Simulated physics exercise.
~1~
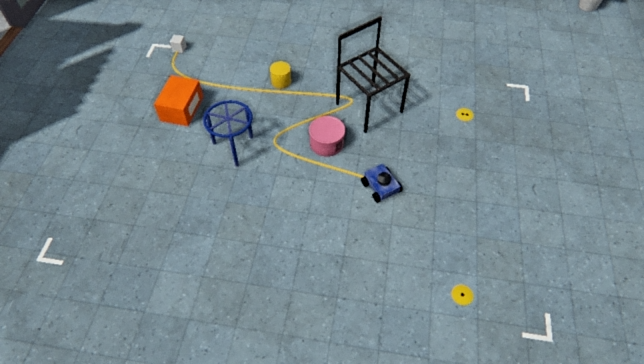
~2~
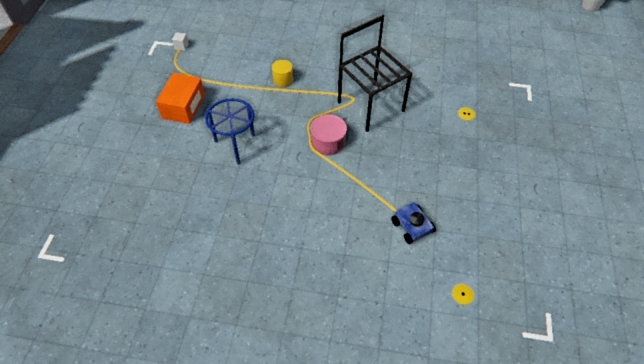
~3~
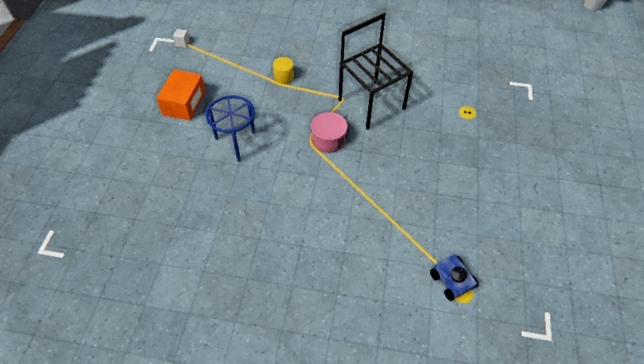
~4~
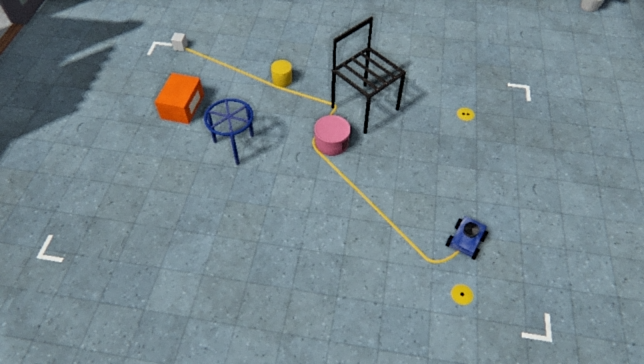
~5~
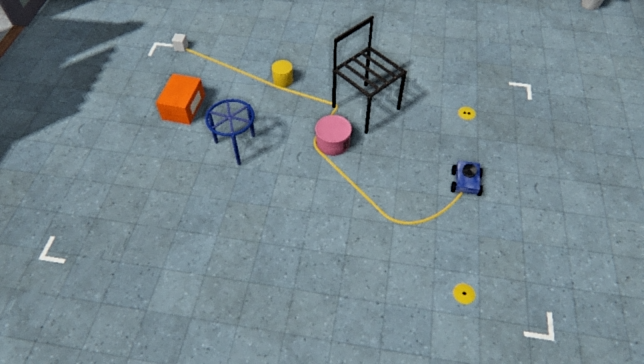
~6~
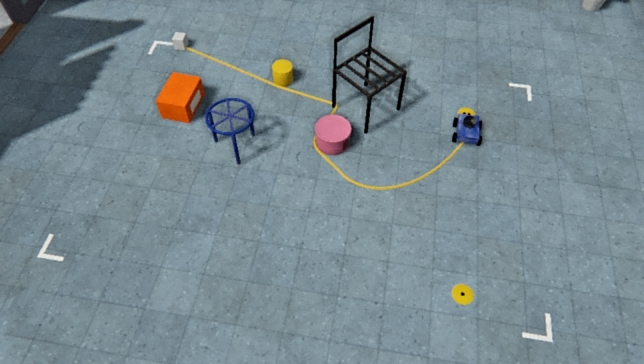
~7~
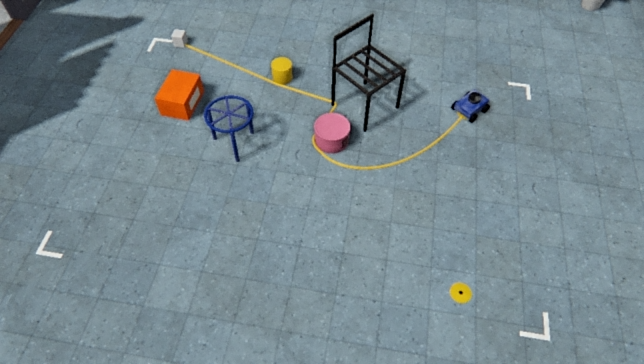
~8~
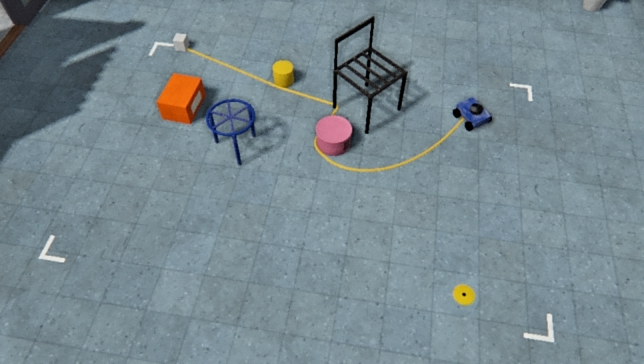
A black chair stands at the upper middle of a blue-grey tiled floor, seen from above, with a yellow tub, orange box and blue stool to its left and a pink bin below it. A small blue cart trails a yellow lead that winds among them from a pale block at upper left. The cart rolls down and right to the lower yellow mark, drawing the lead straighter against the bin and chair, which barely shift. It then turns and drives up to the upper yellow mark, the lead curving loosely behind, and stops there, covering it.
